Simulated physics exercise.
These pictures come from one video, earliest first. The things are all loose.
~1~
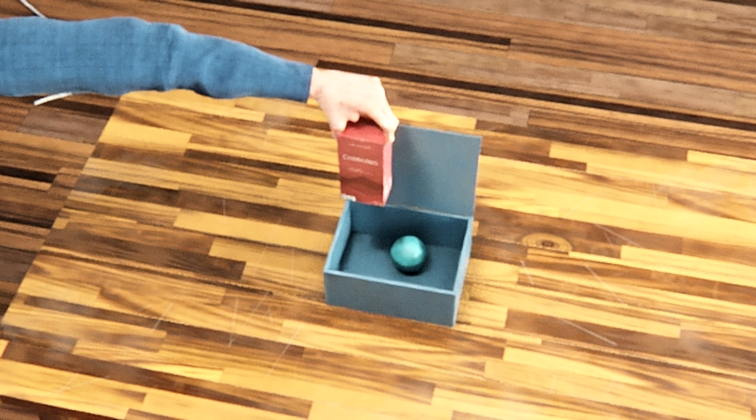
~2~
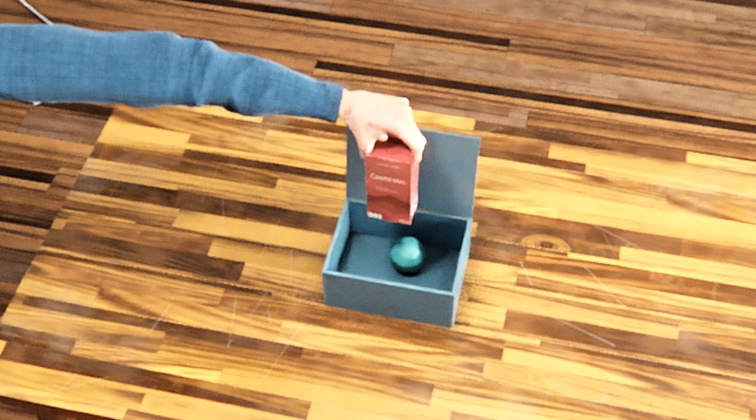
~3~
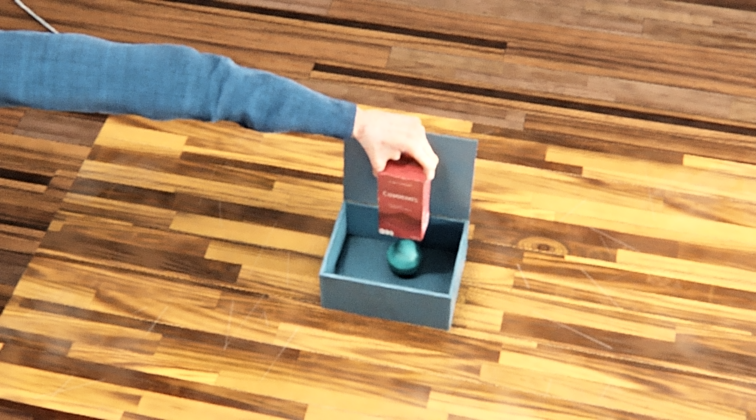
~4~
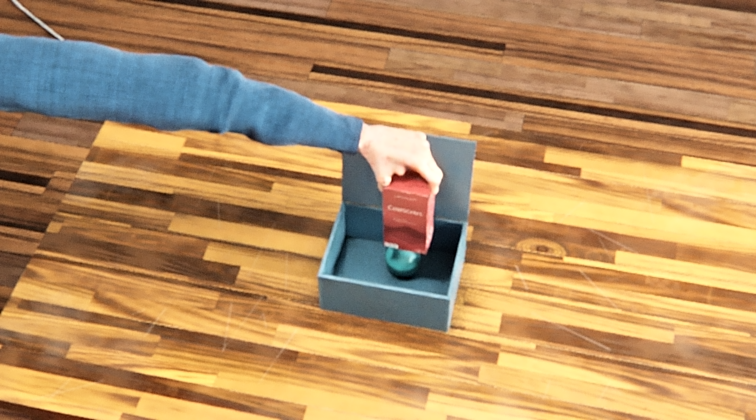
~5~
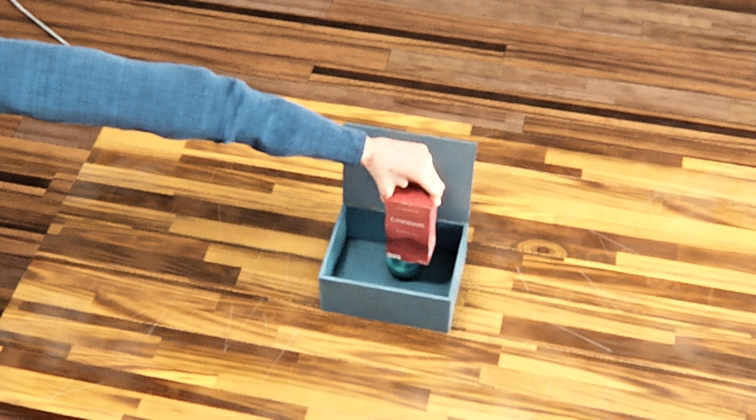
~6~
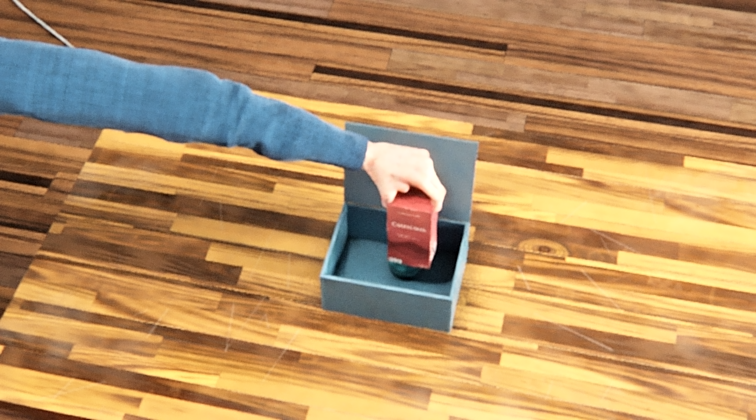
A hand in a blue sleeve moved a red carton to the right and down into an open blue-grey box, in front of the turquoise ball inside, and kept hold of it.
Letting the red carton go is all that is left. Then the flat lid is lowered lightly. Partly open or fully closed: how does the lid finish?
Partly open.
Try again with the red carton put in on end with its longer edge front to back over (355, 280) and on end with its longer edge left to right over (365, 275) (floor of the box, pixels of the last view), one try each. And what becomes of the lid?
Open, then open.
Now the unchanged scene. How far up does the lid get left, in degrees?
Near 18°.
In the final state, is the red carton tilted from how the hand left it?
Well, the red carton ends up skewed.
Then, 0.50 s later than the last frame, red carton tilted by 55° near (418, 264); turquoise ball moved about its own width.
Then, 1.50 s later than the last frame, lid 65° above the rim; red carton tilted by 59° near (408, 271); turquoise ball moved about its own width.
Then, 2.10 s later than the last frame, lid 21° above the rim; red carton tilted by 61° near (408, 270); turquoise ball moved about its own width.
When it is over, lid 18° above the rim; lying over in the box, red carton; moved from the start, turquoise ball. End places, in pixels of the last picture, red carton near (408, 266).
